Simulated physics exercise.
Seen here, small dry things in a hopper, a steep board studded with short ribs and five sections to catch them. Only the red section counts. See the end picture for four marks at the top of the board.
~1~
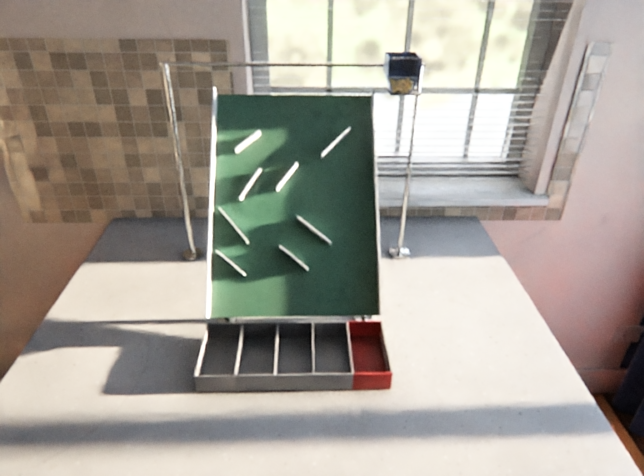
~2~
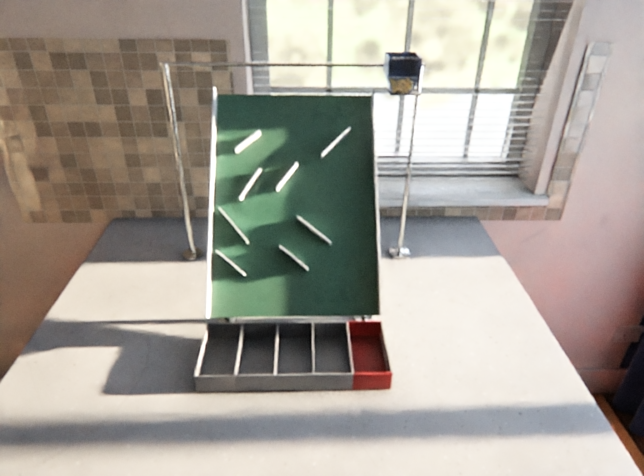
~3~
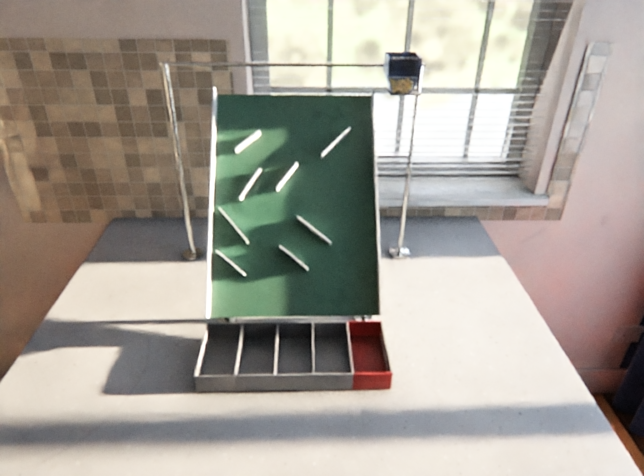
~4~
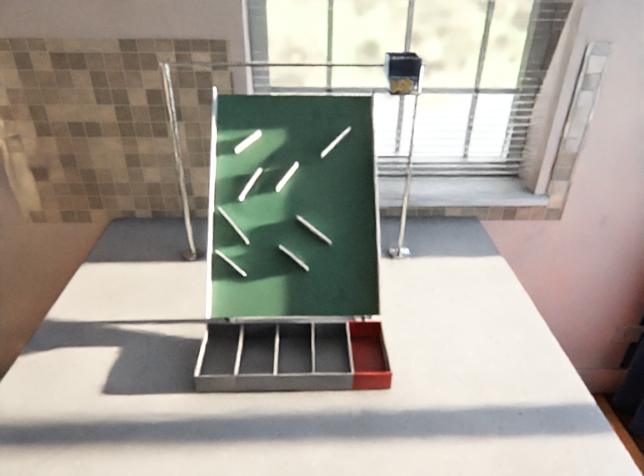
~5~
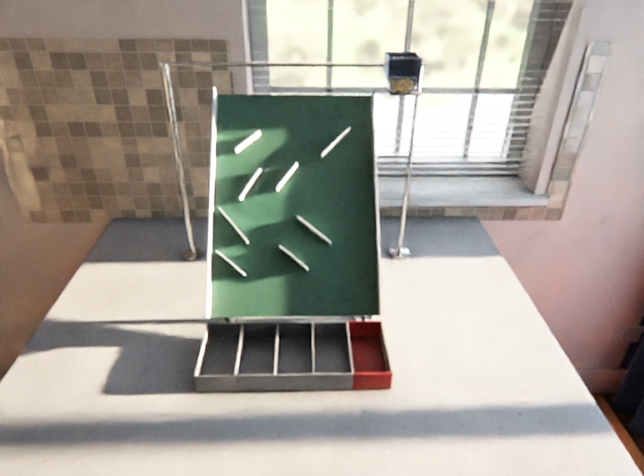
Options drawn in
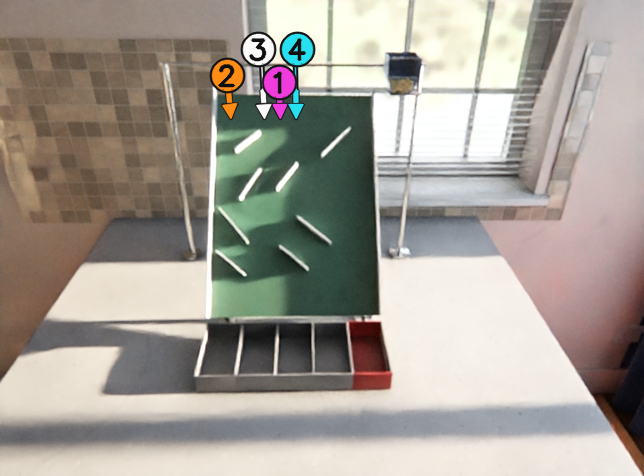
Nothing moving as a small dark hopper sits above a steep green board with white ribs, four grey sections and one red.
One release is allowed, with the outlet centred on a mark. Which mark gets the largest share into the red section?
Go for 4.
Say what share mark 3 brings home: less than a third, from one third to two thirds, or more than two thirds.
Less than a third.
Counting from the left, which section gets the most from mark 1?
The second.
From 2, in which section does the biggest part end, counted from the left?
It is the third one.
On the marked copy, mark 1 meets the board at (280, 113); mark 2 meets the board at (230, 113); mark 3 meets the board at (264, 113); mark 4 meets the board at (296, 113).
With 1, a small part in the red section, nearly all in other sections.
With 2, none in the red section, nearly all in other sections, a small part outside the box.
With 3, none in the red section, nearly all in other sections, a small part outside the box.
With 4, about half in the red section, about half in other sections.
